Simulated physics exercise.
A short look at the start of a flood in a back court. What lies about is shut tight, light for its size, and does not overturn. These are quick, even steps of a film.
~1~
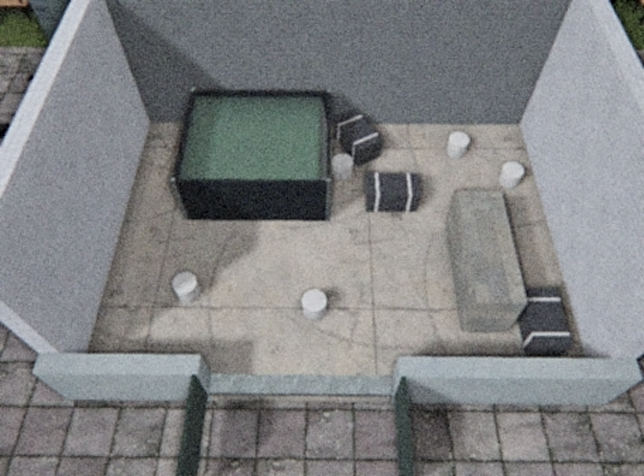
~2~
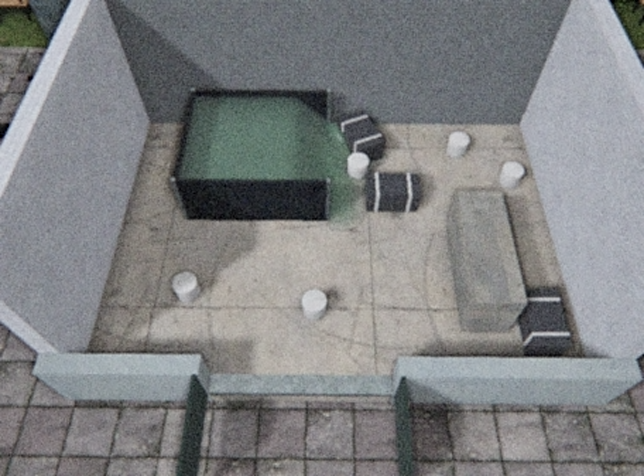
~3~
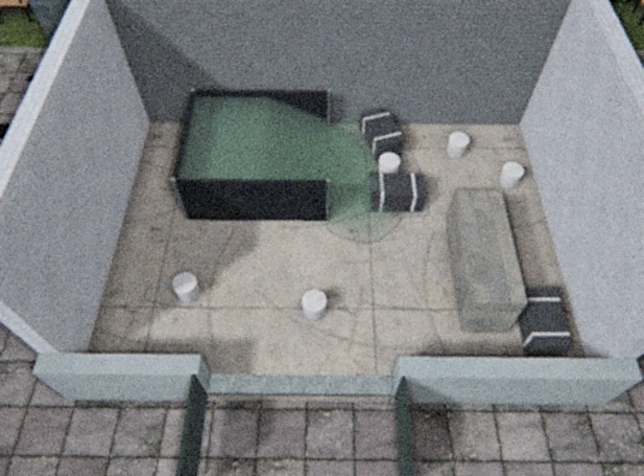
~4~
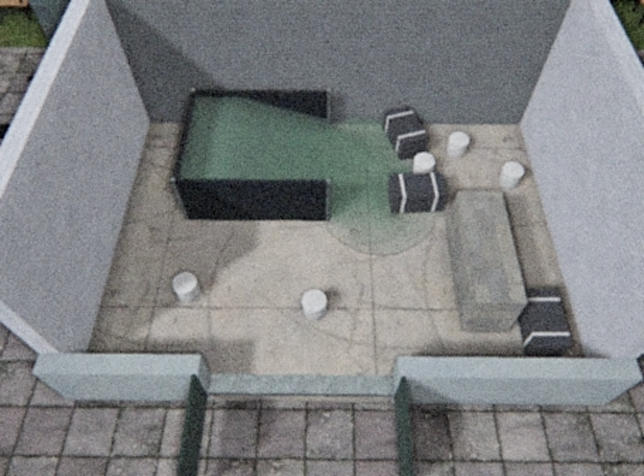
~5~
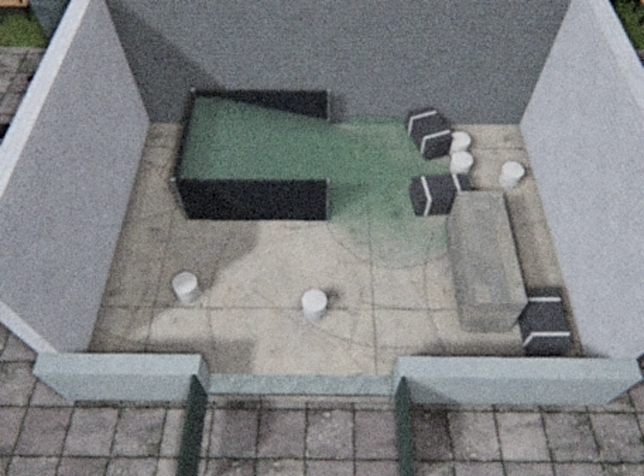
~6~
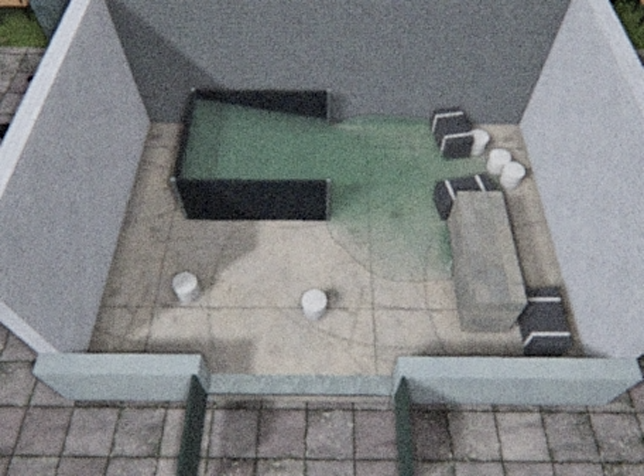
At first, green water stands inside a dark-walled tank at the left of a walled court, near small white pails and dark trunks with pale bands. The water pours out of the tank's right side and spreads across the floor, pushing two trunks and a pail rightward toward the long grey block.
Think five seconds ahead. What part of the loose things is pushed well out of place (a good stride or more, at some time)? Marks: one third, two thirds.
Share: Two thirds or more.
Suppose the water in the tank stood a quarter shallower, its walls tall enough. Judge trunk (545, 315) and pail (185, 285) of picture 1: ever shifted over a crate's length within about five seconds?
As listed: Under that, not that far.
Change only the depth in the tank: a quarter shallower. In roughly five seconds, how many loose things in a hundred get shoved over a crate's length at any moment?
I make it 60 per cent.
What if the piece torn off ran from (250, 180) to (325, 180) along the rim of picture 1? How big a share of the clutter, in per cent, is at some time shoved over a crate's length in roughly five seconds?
I make it 40 per cent.
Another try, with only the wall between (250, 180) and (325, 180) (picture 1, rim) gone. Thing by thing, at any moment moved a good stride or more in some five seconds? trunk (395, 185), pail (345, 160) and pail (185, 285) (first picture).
In that order: No, not that far, under that.
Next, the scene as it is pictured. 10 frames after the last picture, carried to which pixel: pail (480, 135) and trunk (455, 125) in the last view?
Around (534, 114) and (511, 120).
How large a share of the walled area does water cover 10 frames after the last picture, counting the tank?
Near 60 in a hundred.
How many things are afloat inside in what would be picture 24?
The number is 6.
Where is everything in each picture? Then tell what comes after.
A pail at (343, 161) rests on the ground; a trunk at (358, 130) rests on the ground; 0 of 8 have shifted, in the first frame.
A pail at (358, 160) rests on the ground, close to its start; a trunk at (362, 129), on the bottom, close to its start; 2 of 8 have shifted, in the second frame.
A pail at (390, 160) rests on the ground, a stride from its start; a trunk at (382, 126) rests on the ground, a stride from its start; 3 of 8 have shifted, in the third frame.
A pail at (425, 160) rests on the ground, a stride from its start; a trunk at (406, 124) rests on the ground, a stride from its start; 3 of 8 have shifted, in the fourth frame.
A pail at (463, 159) rests on the ground, far from its start; a trunk at (430, 125) rests on the ground, a stride from its start; 3 of 8 have shifted, in the fifth frame.
A pail at (501, 156) rests on the ground, far from its start; a trunk at (454, 125), on the bottom, far from its start; 4 of 8 have shifted, in the sixth frame.
A moment on, 4 of 8 are well off their spots; 3 afloat.
Next, 4 of 8 are well off their spots; 4 afloat.
Later, 5 of 8 are well off their spots; 6 afloat.
In the end, 6 of 8 are well off their spots, and 6 have been at some point; 6 afloat.
